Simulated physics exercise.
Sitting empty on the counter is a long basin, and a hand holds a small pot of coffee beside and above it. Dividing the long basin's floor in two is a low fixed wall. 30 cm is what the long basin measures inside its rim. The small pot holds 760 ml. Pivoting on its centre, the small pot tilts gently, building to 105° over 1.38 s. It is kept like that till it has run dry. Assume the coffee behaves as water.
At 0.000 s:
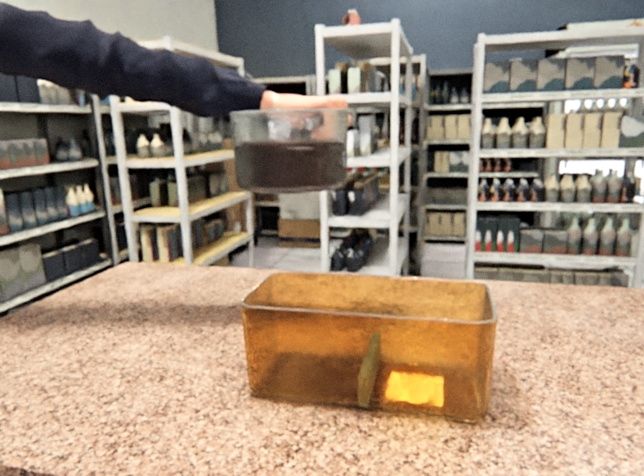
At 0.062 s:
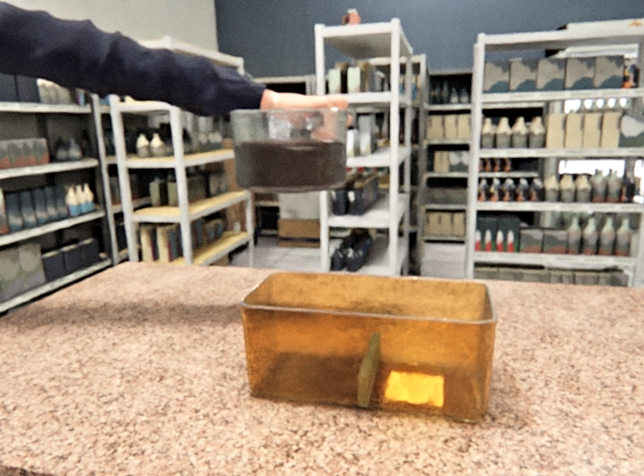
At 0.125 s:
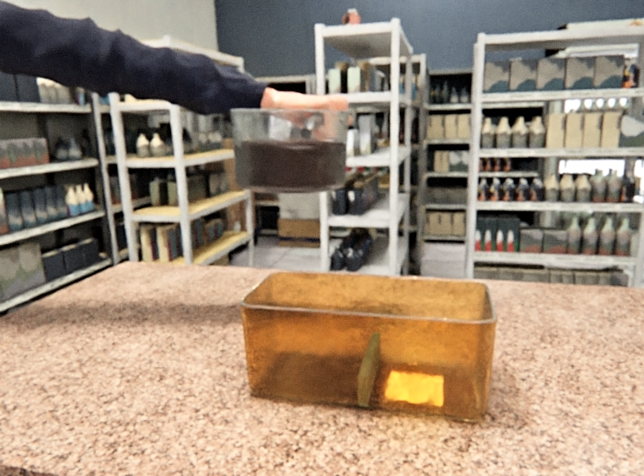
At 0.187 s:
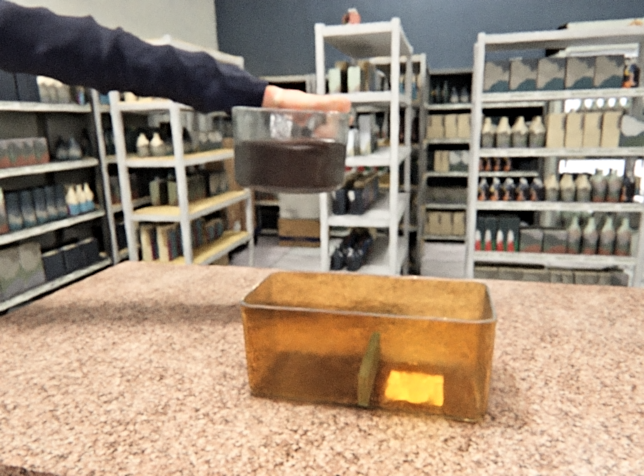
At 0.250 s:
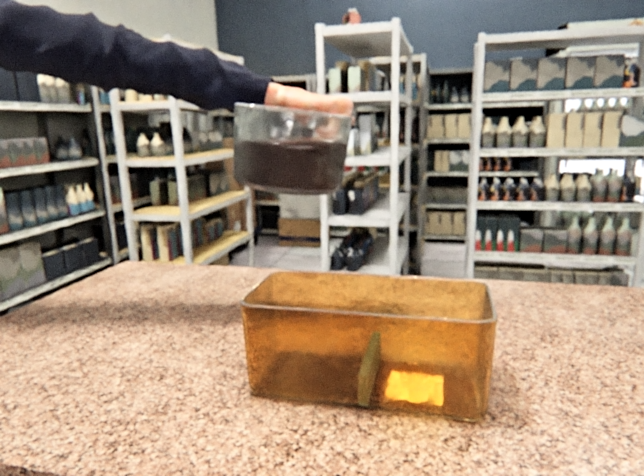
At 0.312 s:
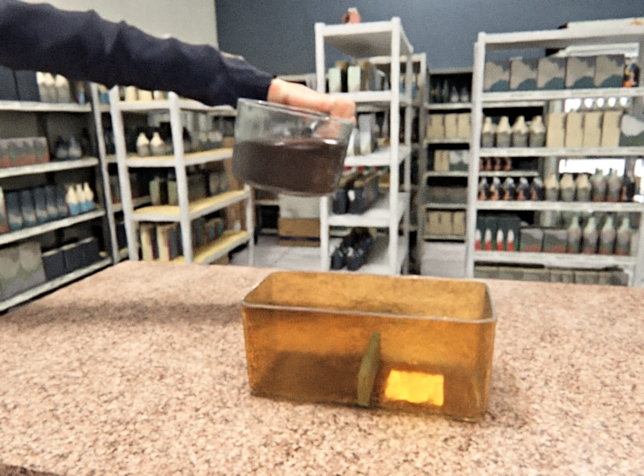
In a room lined with stocked shelves, a hand held a clear pot of dark liquid above an amber basin on a speckled counter, then slowly tilted it slightly down to the right.
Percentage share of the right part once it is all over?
92 per cent.
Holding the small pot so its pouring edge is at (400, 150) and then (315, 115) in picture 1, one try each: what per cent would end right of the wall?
Respectively about 80 and 60 percent.
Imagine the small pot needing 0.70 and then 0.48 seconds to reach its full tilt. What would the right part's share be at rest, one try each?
The first try gives 85 percent and the second 80 percent.
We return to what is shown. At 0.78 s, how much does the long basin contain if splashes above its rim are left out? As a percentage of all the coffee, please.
Fraction in basin: Approx. 1%.
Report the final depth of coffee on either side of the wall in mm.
Depths: Left near 2 mm, right near 40 mm.
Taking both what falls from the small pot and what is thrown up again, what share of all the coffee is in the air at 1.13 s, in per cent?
Estimate: Around 20 per cent.
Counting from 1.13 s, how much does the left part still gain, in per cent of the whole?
Difference: Approx. 5 %.
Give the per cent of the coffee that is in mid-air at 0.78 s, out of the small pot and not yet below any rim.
It comes to about 20 percent.
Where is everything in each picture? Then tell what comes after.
Tilt 0°; pouring edge (345, 111); surface from (242, 142) to (344, 141); the long basin's rim runs from (257, 288) to (492, 302); the wall's top is at (371, 353), in the first frame.
Tilt 1°; pouring edge (346, 112); surface from (243, 142) to (344, 141), in the second frame.
Tilt 2°; pouring edge (347, 113); surface from (242, 142) to (344, 141), in the third frame.
Tilt 5°; pouring edge (348, 116); surface from (243, 141) to (344, 140), in the fourth frame.
Tilt 8°; pouring edge (350, 119); surface from (243, 142) to (346, 141), in the fifth frame.
Tilt 13°; pouring edge (352, 124); surface from (243, 142) to (347, 140), in the sixth frame.
After 0.78 s the tilt is 63° and 79 per cent is still to pour, 0 is left of the wall and 1 right of it.
After 1.13 s the tilt is 97° and 21 per cent is still to pour, 1 is left of the wall and 58 right of it.
After 1.49 s the tilt is 105° and 1 per cent is still to pour, 6 is left of the wall and 89 right of it.
After 1.88 s the tilt is 105° and 0 per cent is still to pour, 7 is left of the wall and 92 right of it.
In the end 7 per cent lies left of the wall, 92 right of it and 1 outside.
